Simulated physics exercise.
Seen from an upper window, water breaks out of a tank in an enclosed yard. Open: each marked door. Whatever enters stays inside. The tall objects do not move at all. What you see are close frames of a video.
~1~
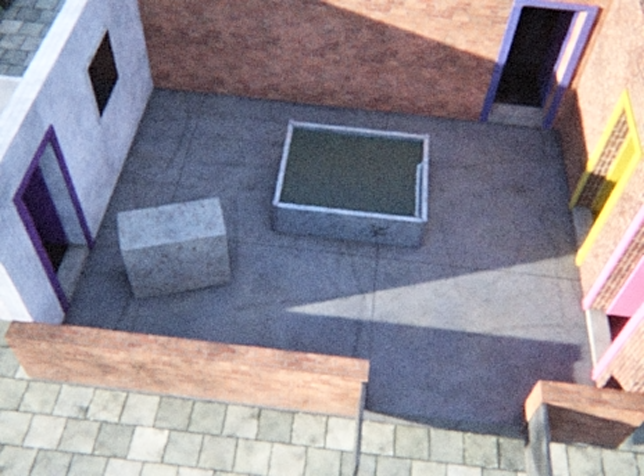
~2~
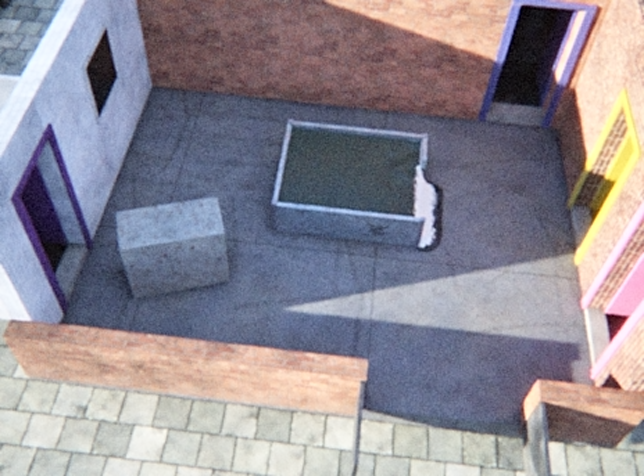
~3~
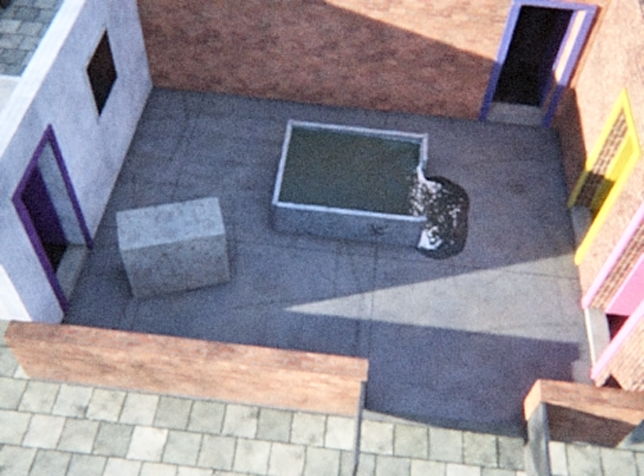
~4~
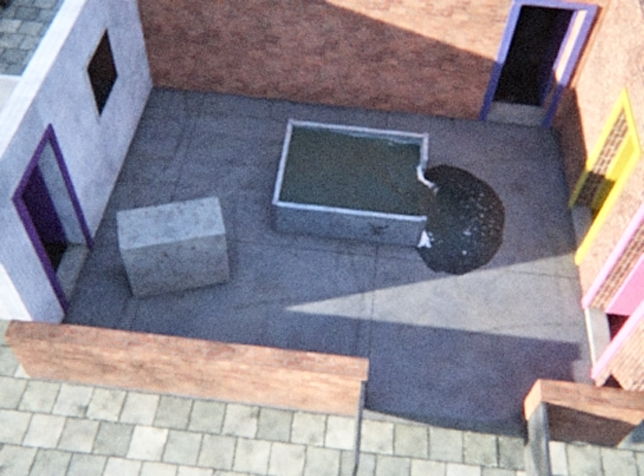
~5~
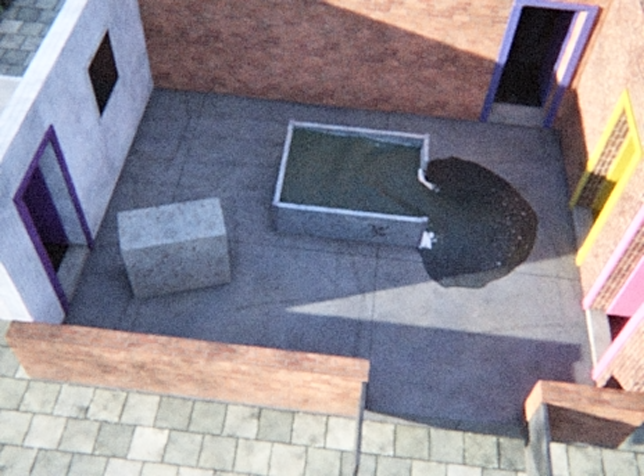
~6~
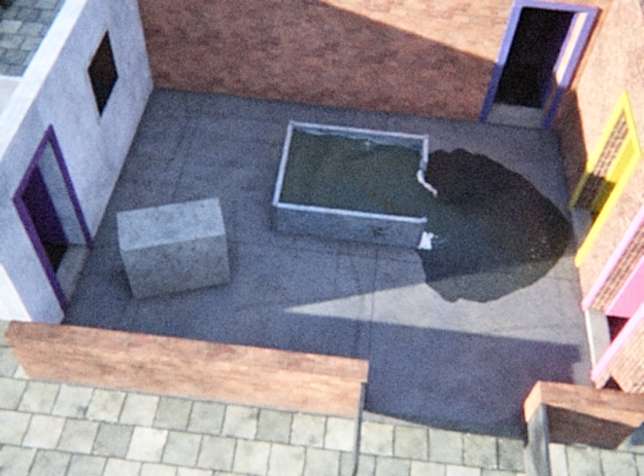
Walled brick yard seen from above, with water breaking out of a tank's right side and spreading rightward in a dark pool.
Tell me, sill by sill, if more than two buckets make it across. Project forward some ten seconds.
Blue door: No, two or fewer; pink door: Yes, more than two; purple door: No, two or fewer; yellow door: Yes, more than two.
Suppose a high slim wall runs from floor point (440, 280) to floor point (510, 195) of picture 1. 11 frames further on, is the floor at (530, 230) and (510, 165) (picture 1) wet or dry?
Not wet, soaked.
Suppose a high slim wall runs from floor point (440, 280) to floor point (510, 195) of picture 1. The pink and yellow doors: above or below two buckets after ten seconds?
Note, one door at a time - pink: Within bounds, yellow: Within bounds.
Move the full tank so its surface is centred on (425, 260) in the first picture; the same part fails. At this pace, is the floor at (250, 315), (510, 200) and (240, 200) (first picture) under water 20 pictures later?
One after the other: Untouched, reached, untouched.
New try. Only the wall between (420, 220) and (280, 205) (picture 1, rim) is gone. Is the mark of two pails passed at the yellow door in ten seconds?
Yellow door: Falls short.
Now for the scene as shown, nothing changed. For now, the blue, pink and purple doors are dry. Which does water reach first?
My answer is the one in pink.
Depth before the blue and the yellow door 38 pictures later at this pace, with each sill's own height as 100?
First 50 percent, then 90 percent.
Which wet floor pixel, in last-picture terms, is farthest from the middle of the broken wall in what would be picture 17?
Somewhere about (599, 418).
A moment on, water covers 20 % of the floor; the blue door not reached, the pink door not reached, the purple door not reached, the yellow door over two buckets in.
Next, water covers 25 % of the floor; the blue door wet at the sill, nothing in, the pink door under two buckets in, the purple door not reached, the yellow door over two buckets in.
Then, water covers 35 % of the floor; the blue door wet at the sill, nothing in, the pink door over two buckets in, the purple door not reached, the yellow door far over two buckets in.
Later, water covers 65 % of the floor; the blue door wet at the sill, nothing in, the pink door over two buckets in, the purple door not reached, the yellow door far over two buckets in.
In the end, water covers 90 % of the floor; the blue door wet at the sill, nothing in, the pink door over two buckets in, the purple door wet at the sill, nothing in, the yellow door far over two buckets in.
